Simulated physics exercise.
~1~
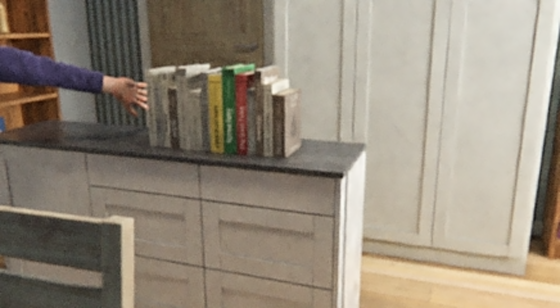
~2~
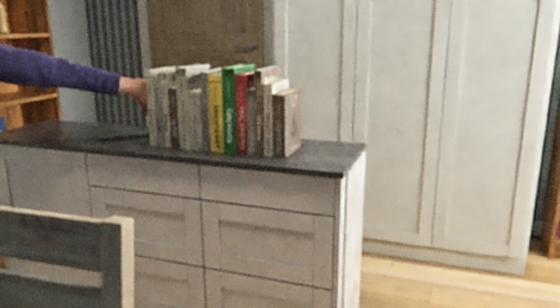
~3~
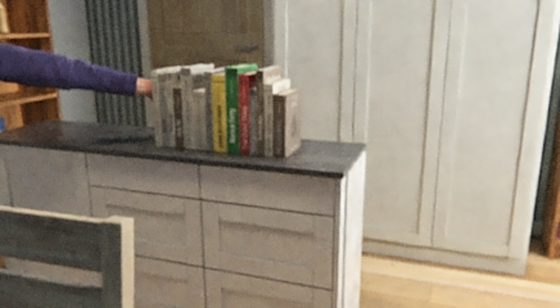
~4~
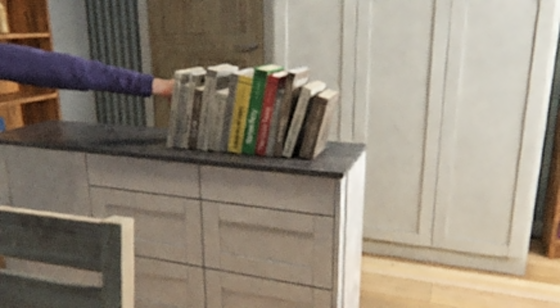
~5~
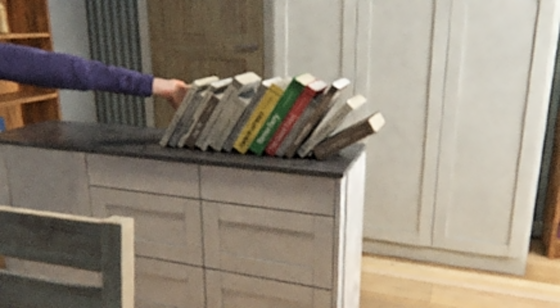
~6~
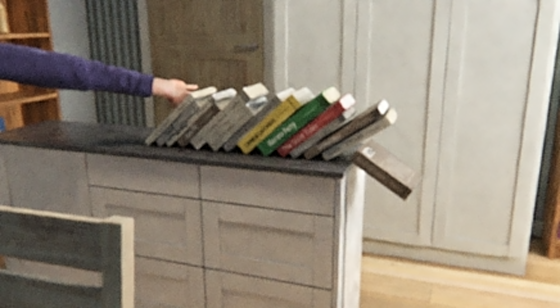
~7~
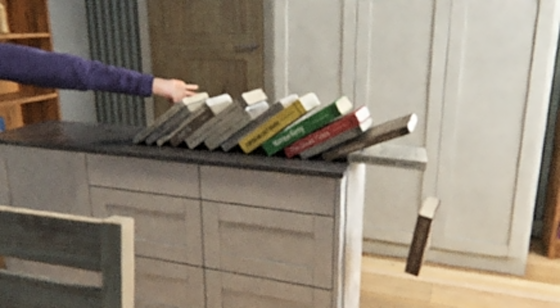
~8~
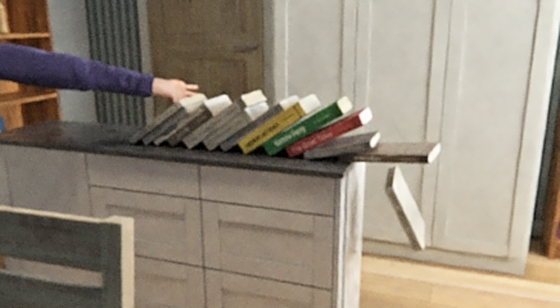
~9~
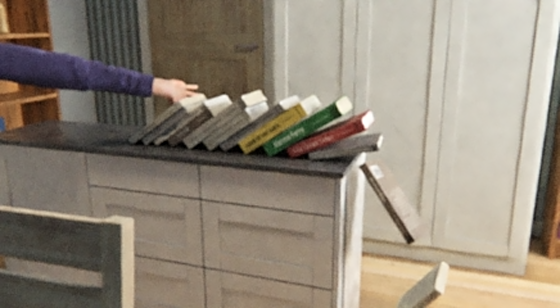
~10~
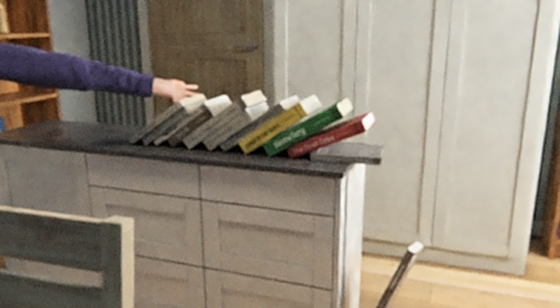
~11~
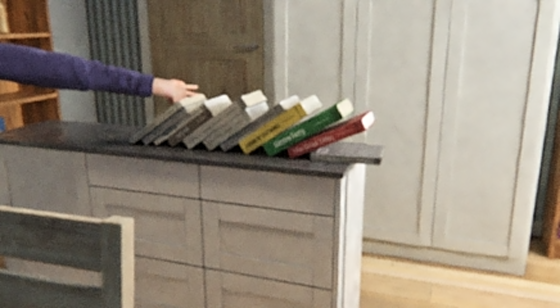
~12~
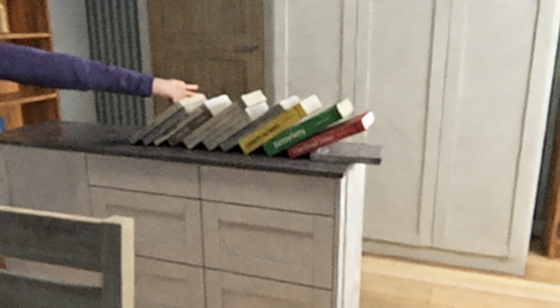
Row of books toppling rightward as a hand pushes it, a few dropping off the cabinet's edge, the rest left leaning on top.
